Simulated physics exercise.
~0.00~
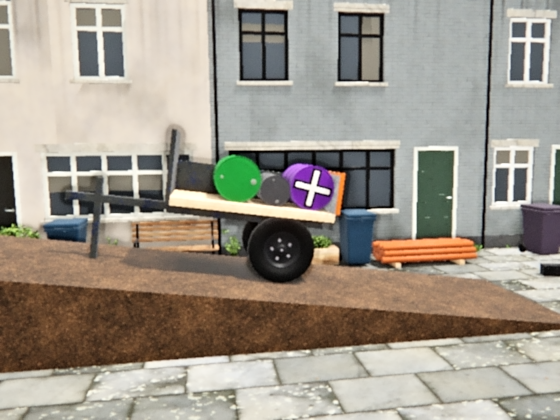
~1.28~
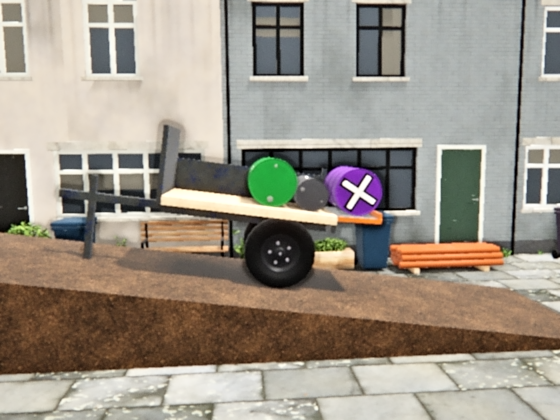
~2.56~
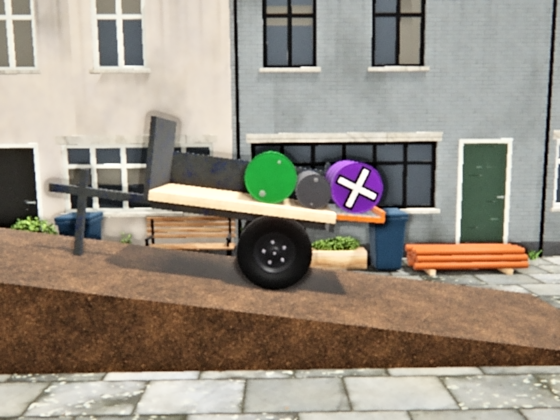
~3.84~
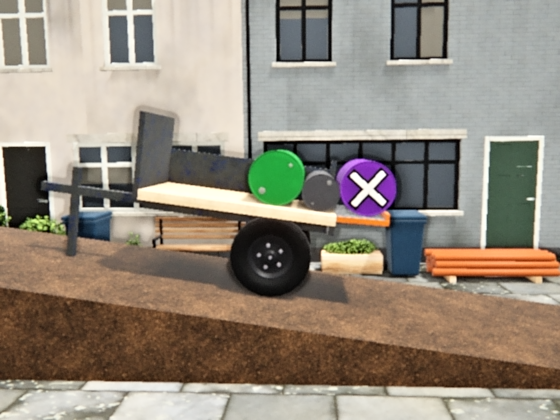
On a sloping street, a trailer's tailgate drops and its drums roll right but stay aboard.
